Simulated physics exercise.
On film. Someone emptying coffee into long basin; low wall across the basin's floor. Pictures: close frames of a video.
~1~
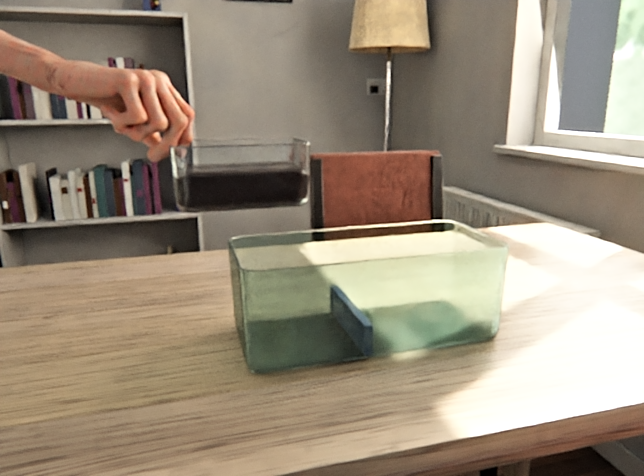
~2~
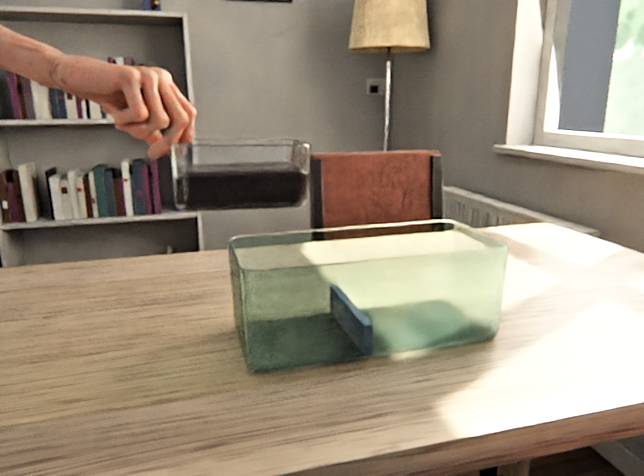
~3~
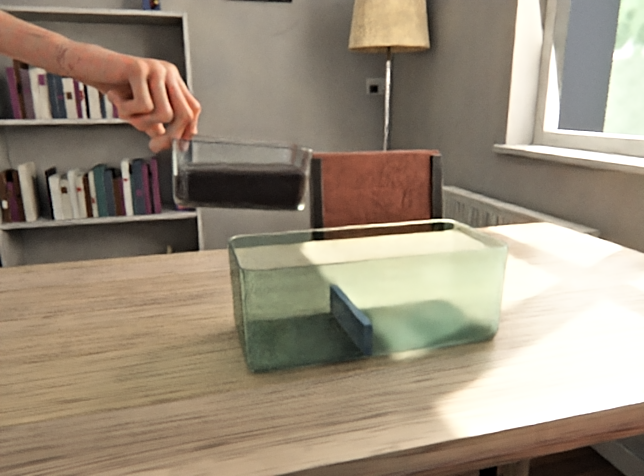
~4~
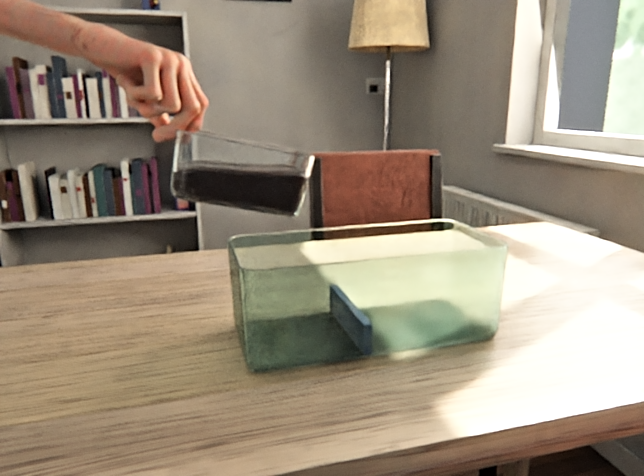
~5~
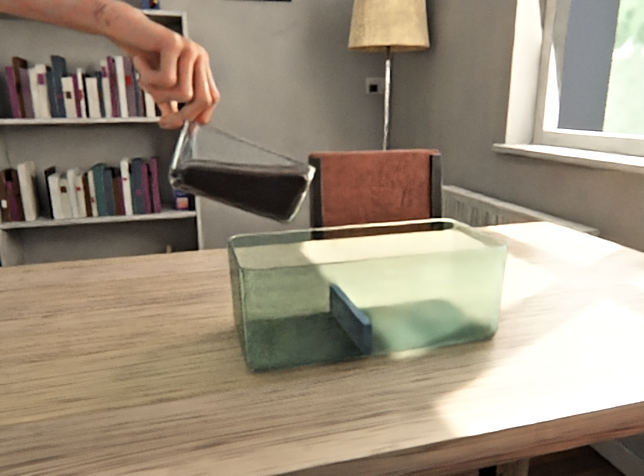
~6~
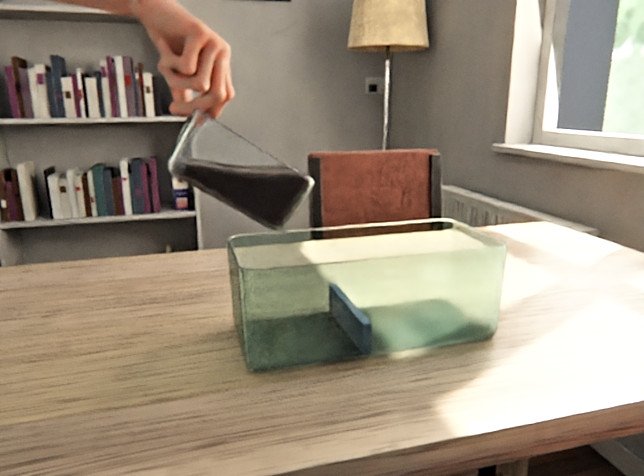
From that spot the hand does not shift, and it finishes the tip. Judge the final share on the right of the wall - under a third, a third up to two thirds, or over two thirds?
Smaller than a third.
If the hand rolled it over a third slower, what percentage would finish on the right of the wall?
Close to 35 out of every hundred.
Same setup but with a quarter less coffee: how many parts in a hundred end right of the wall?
That share would be some 5 parts in a hundred.
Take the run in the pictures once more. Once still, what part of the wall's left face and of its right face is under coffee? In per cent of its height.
50 per cent for the left part, 10 for the right.
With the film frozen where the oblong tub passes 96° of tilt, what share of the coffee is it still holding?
20 per cent, roughly.
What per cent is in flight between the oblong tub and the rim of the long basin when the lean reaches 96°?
Around 15 percent.
A moment on, the oblong tub is tipped on its side and 18 per cent is still to pour, 52 is left of the wall and 16 right of it.
Next, the oblong tub is tipped right over and 3 per cent is still to pour, 75 is left of the wall and 19 right of it.
Then the oblong tub is tipped right over and 0 per cent is still to pour, 78 is left of the wall and 21 right of it.
Later the oblong tub is tipped right over and 0 per cent is still to pour, 78 is left of the wall and 21 right of it.
At rest 78 per cent lies left of the wall, 21 right of it and 1 outside.
